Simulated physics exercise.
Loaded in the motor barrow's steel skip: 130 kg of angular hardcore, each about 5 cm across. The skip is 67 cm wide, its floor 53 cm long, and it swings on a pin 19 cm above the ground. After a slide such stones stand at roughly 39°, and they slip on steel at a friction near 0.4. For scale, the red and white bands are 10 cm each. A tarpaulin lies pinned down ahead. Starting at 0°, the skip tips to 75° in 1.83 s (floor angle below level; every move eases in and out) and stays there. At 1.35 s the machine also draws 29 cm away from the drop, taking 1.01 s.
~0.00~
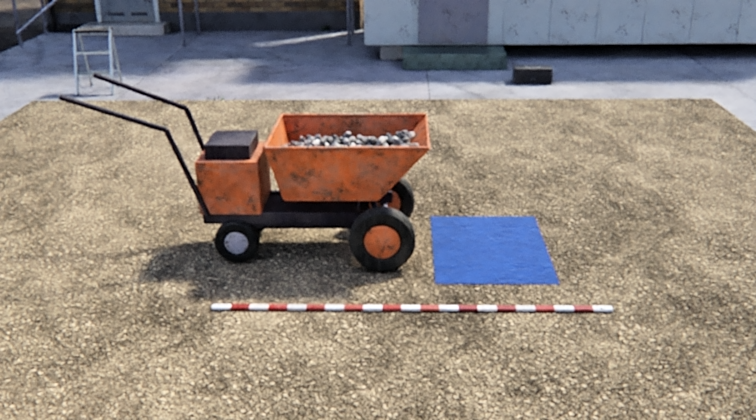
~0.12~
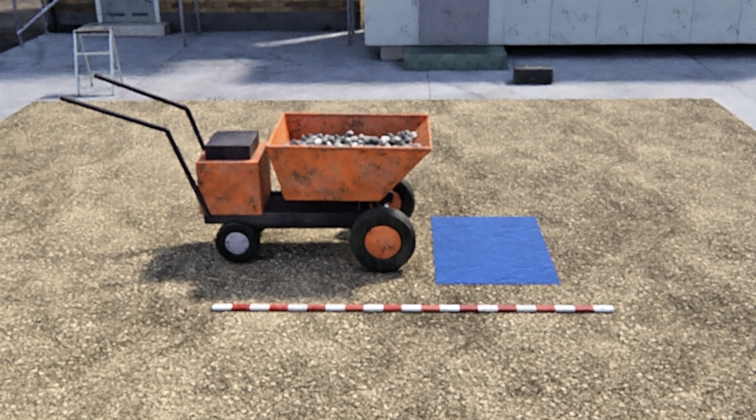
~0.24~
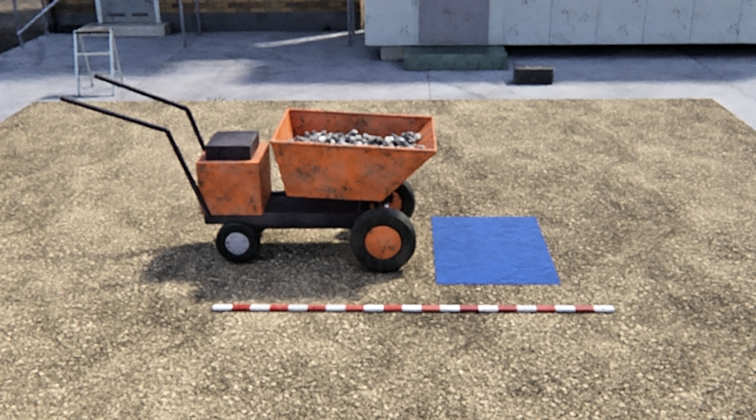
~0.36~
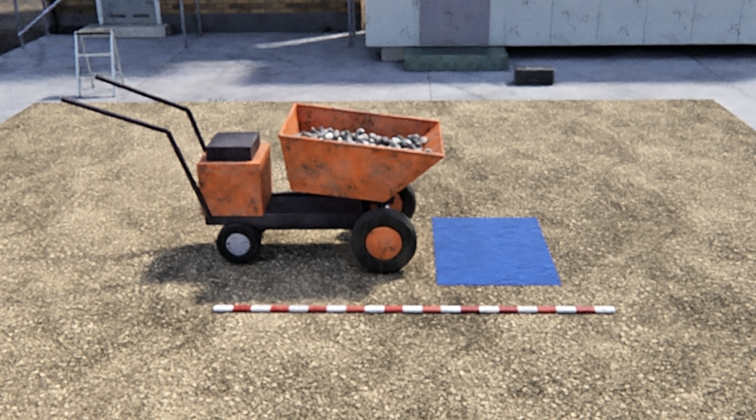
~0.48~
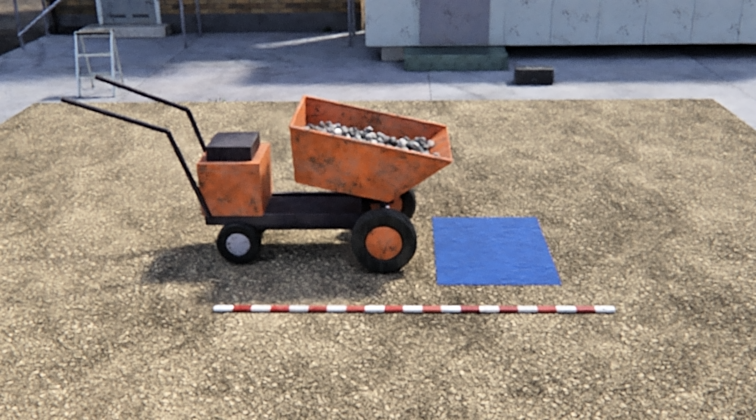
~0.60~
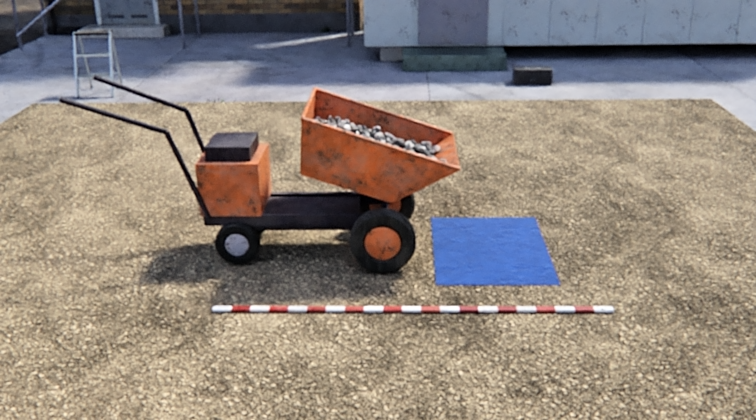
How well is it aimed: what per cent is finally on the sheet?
About 60 per cent.
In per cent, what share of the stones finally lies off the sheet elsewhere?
About 5 per cent.
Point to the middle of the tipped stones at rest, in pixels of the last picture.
Around (488, 244).
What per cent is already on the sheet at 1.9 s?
Some 40 per cent.
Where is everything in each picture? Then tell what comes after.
In the first picture, the skip is at 0°, its lip at (429, 148); the top of the load is at (369, 139).
The second picture shows lip at (431, 149), floor tilted 1°, highest stones at (363, 139); the stones move at 0.1 m/s on average.
In the third picture, the skip is at 4°, its lip at (436, 152); the top of the load is at (339, 137); the stones move at 0.2 m/s on average.
In the fourth picture, the skip is at 8°, its lip at (444, 156); the top of the load is at (329, 134); the stones move at 0.3 m/s on average.
In the fifth picture, the skip is at 13°, its lip at (452, 162); the top of the load is at (328, 129); the stones move at 0.4 m/s on average.
The sixth picture shows lip at (460, 169), floor tilted 19°, highest stones at (326, 123); the stones move at 0.5 m/s on average.
After 1.4 s the floor is at 63°; 100 % in the skip; the foremost stones are at (484, 217).
After 1.9 s the floor is at 75°; 57 % in the skip, 42 % on the sheet, 2 % off the sheet elsewhere; the foremost stones are at (550, 245).
After 2.8 s the floor is at 75°; 33 % in the skip, 60 % on the sheet, 7 % off the sheet elsewhere; the foremost stones are at (576, 249).
After 4.8 s the floor is at 75°; 33 % in the skip, 60 % on the sheet, 7 % off the sheet elsewhere; the foremost stones are at (576, 249).
